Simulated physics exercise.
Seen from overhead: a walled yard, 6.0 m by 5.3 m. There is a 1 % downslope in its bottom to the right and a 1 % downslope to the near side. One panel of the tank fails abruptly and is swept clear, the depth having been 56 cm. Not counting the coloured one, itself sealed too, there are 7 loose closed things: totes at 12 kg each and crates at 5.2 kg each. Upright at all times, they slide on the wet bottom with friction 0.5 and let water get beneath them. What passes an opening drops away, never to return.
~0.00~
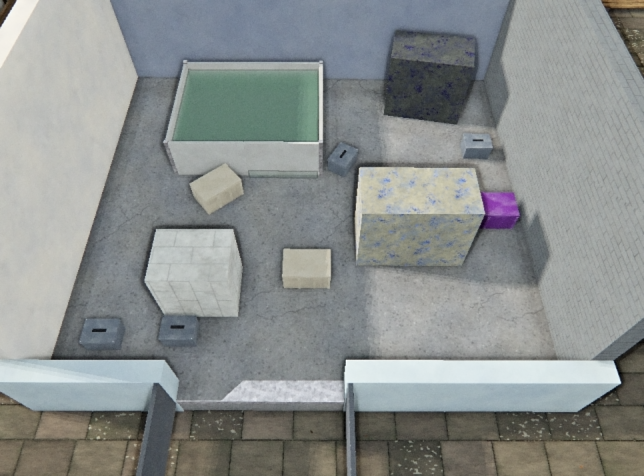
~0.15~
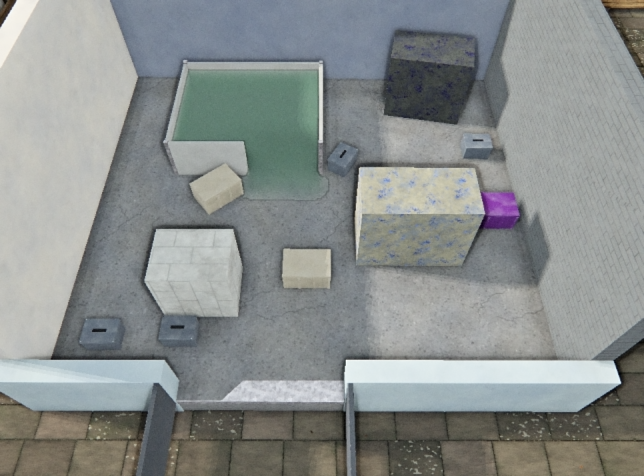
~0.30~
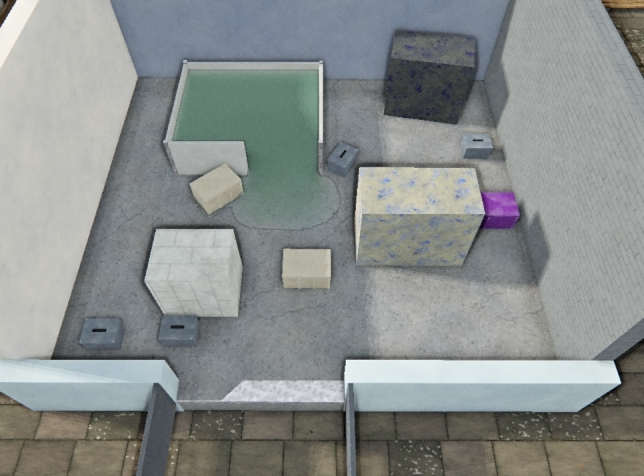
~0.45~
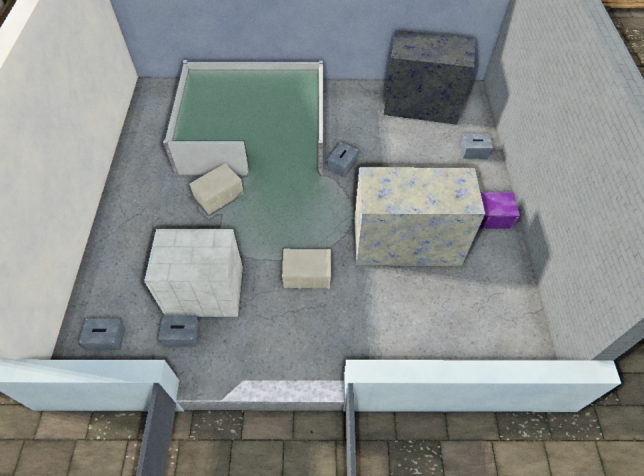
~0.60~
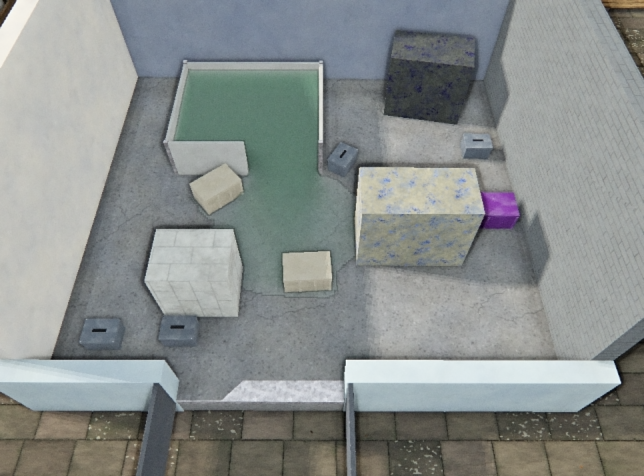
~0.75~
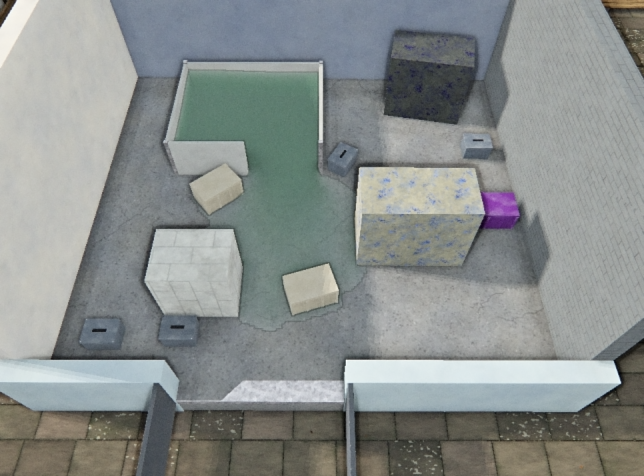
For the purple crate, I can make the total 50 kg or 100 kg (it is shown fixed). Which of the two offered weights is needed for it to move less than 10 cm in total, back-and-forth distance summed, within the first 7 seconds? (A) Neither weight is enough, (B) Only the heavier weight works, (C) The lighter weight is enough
The lighter weight is enough (C).
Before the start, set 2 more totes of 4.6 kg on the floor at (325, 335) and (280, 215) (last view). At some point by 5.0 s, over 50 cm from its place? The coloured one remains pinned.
Going through them in that order, the answers are too far and too far.
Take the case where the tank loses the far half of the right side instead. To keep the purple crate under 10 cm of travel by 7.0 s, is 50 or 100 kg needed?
Then, in short, the larger is needed.
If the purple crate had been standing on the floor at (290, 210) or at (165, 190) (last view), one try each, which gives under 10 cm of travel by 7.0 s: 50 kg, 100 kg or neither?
Try 1: Both insufficient. Try 2: Lesser mass sufficient.
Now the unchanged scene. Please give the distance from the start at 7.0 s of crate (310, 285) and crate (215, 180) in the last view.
Taking them in order: Washed out; 10 cm.
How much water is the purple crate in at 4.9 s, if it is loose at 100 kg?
Something like 8 centimetres.
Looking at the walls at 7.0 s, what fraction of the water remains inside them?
Close to 60 in a hundred parts remain.
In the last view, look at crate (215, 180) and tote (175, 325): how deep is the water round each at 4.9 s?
First about 1 cm, second about 1 cm.
After 1.4 s the purple crate would be 0 cm from its start with 50 kg and 0 cm from its start with 100 kg; 0 cm of water round it then.
After 3.1 s the purple crate would be 0 cm from its start with 50 kg and 0 cm from its start with 100 kg; 3 cm of water round it then.
After 4.9 s the purple crate would be 0 cm from its start with 50 kg and 0 cm from its start with 100 kg; 8 cm of water round it then.
After 7.0 s the purple crate would be 0 cm from its start with 50 kg and 0 cm from its start with 100 kg; 8 cm of water round it then.
